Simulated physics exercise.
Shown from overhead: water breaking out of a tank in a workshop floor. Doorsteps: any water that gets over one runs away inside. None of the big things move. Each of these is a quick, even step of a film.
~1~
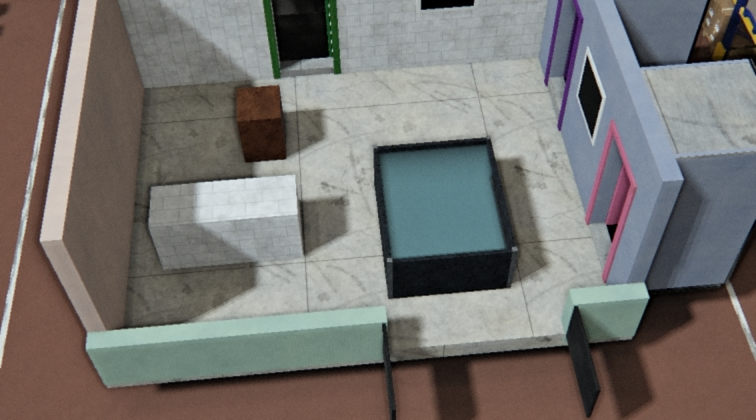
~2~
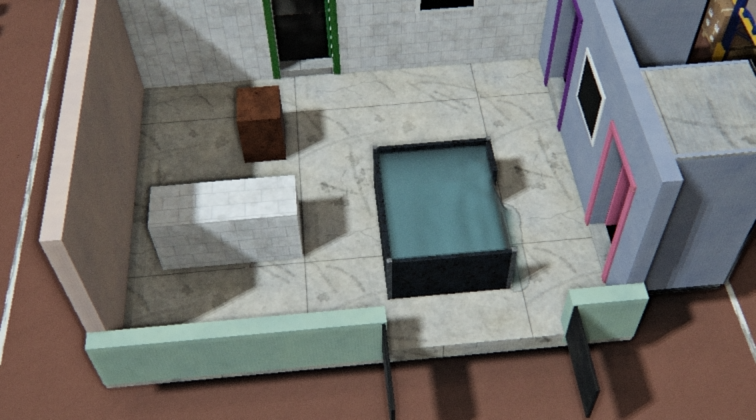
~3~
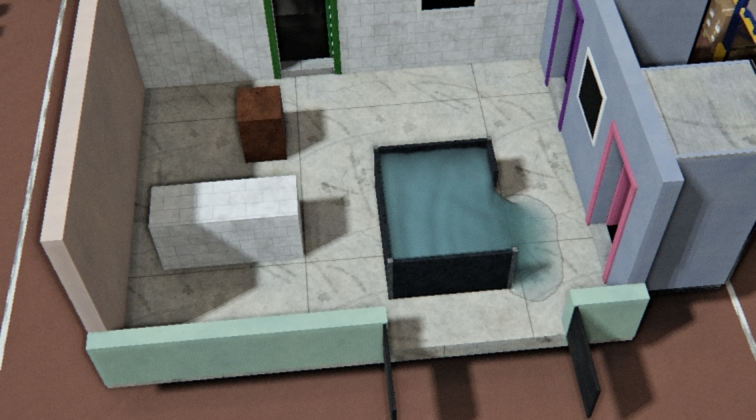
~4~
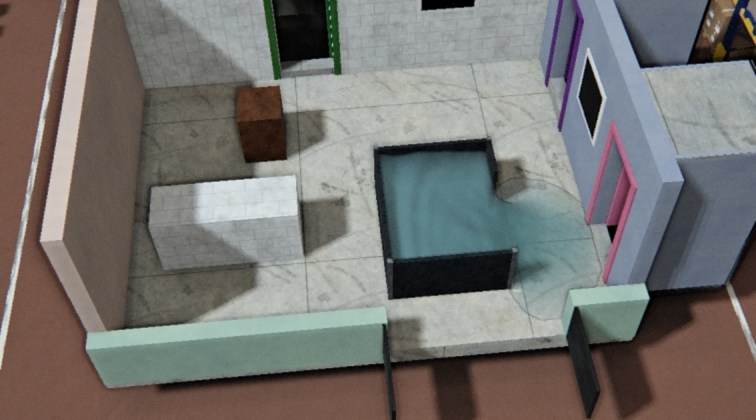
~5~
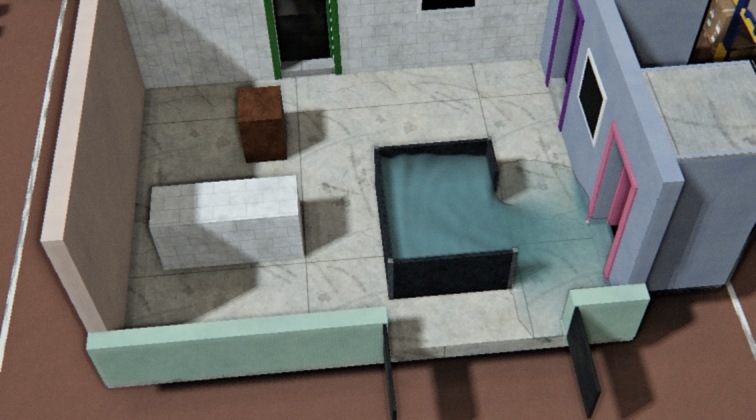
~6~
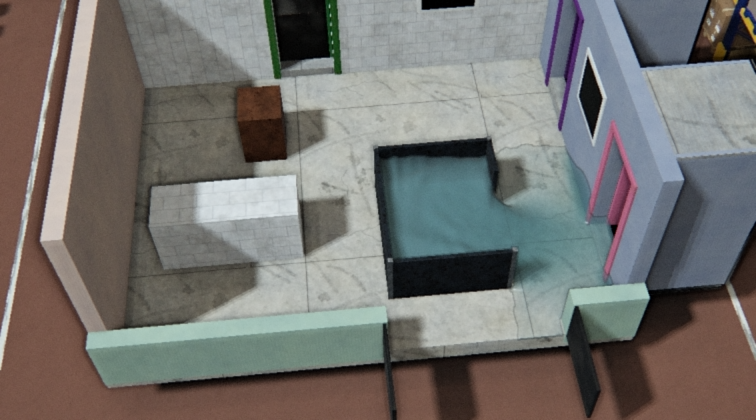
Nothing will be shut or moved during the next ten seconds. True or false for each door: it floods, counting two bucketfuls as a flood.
Pink door - true; purple door - false; green door - false.
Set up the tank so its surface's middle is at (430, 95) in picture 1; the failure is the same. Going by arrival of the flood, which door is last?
Bringing up the rear is the door marked green.
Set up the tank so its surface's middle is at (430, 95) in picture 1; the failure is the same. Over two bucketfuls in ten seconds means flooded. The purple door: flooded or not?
As it turns out, the purple door breaks the limit.
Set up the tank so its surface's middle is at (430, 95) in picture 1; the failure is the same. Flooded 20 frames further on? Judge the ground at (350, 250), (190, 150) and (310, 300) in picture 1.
First spot stays unwetted, second spot stays unwetted, third spot stays unwetted.
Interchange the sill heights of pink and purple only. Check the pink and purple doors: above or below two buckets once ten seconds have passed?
The pink door door overshoots the limit, and the purple door door overshoots the limit.
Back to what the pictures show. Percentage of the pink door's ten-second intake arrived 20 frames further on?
About 80 per cent.
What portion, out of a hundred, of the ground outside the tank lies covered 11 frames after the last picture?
I'd estimate some 30 per cent.
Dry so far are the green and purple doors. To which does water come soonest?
Answer: The purple-painted one.
A moment on, water covers 15 % of the floor; the pink door far over two buckets in, the purple door wet at the sill, nothing in, the green door not reached.
Next, water covers 30 % of the floor; the pink door far over two buckets in, the purple door wet at the sill, nothing in, the green door not reached.
Then, water covers 40 % of the floor; the pink door far over two buckets in, the purple door wet at the sill, nothing in, the green door wet at the sill, nothing in.
Later, water covers 70 % of the floor; the pink door far over two buckets in, the purple door wet at the sill, nothing in, the green door wet at the sill, nothing in.
In the end, water covers 90 % of the floor; the pink door far over two buckets in, the purple door wet at the sill, nothing in, the green door wet at the sill, nothing in.
